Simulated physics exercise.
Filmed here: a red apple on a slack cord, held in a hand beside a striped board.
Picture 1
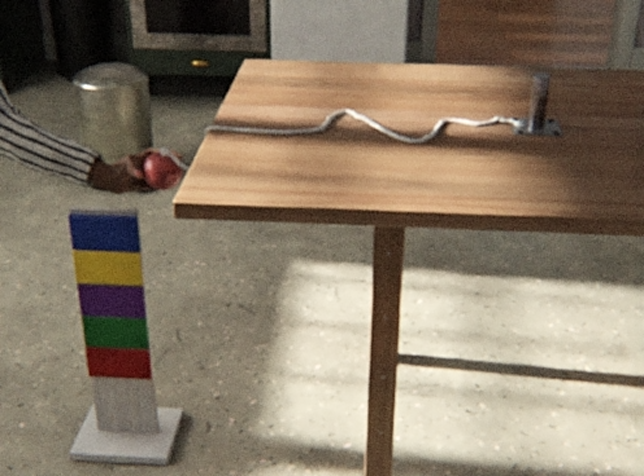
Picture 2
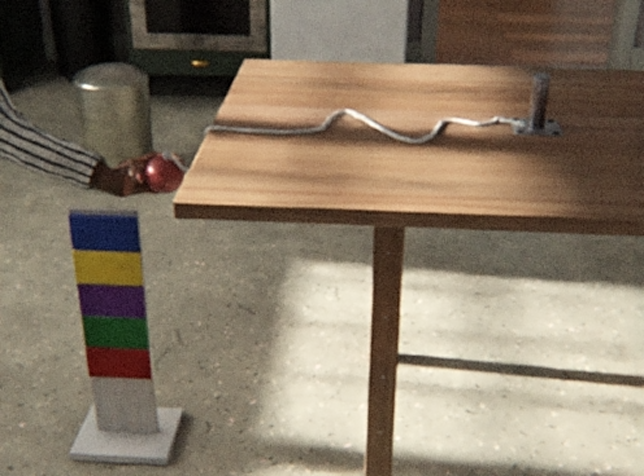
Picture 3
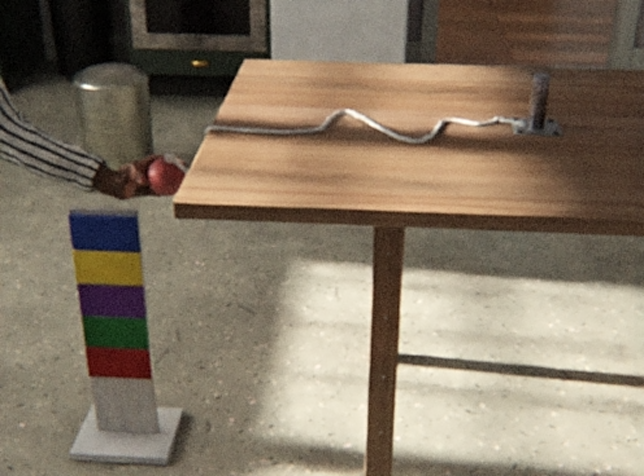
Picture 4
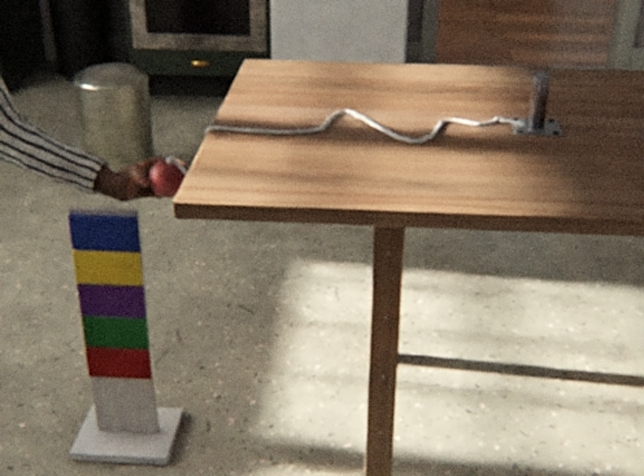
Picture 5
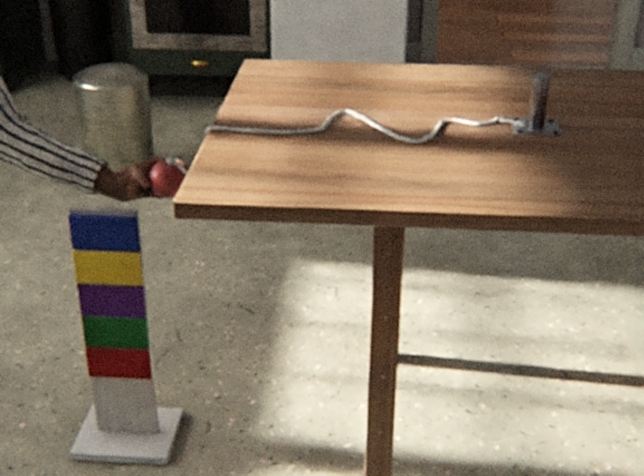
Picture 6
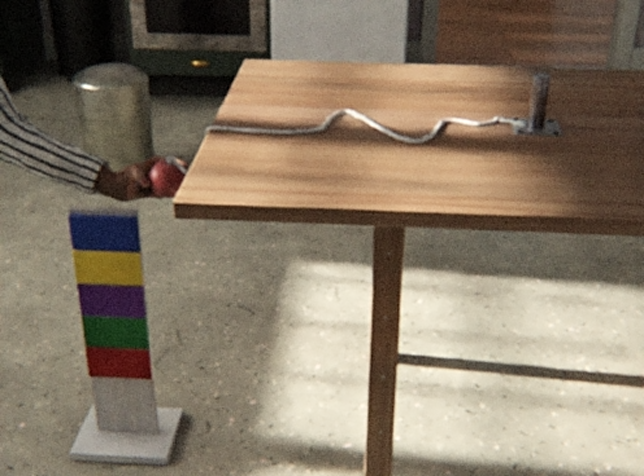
In this clip, a hand in a striped sleeve holds a red apple at the left edge of a wooden table, above a colour-banded board, shifting it slightly right and down while a slack cord lies still on the tabletop.
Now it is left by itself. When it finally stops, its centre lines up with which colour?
Green.
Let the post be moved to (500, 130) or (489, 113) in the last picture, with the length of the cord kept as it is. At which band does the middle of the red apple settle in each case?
First try: Red; second try: Red.
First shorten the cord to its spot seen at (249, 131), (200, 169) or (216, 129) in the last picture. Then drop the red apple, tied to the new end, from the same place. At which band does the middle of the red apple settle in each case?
Try 1 - blue; try 2 - purple; try 3 - yellow.
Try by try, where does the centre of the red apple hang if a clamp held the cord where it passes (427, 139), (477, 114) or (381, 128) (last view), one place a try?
(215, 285), (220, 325), (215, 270).
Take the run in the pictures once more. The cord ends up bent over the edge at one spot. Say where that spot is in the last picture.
Approx. (329, 121).
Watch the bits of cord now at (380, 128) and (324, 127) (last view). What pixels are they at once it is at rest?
They end up at (299, 125) and (212, 151).
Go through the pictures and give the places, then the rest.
Red apple (163, 171); blue (104, 235); yellow (107, 269); purple (111, 302); green (115, 334); red (118, 364), in the first picture.
Red apple (165, 174); cord through (491, 123) (433, 134) (370, 122) (324, 127) (229, 130), in the second picture.
Red apple (167, 177), in the third picture.
Red apple (168, 178); cord through (491, 123) (433, 134) (370, 122) (324, 127) (229, 130), in the fourth picture.
Red apple (168, 179), in the fifth picture.
Red apple (168, 179); cord through (491, 123) (433, 134) (370, 122) (324, 127) (229, 130), in the sixth picture.
Soon after, apple near (226, 305); level with purple.
Then, apple near (217, 338); level with green.
At rest, apple near (224, 339); level with green. The cord holds its middle at green.
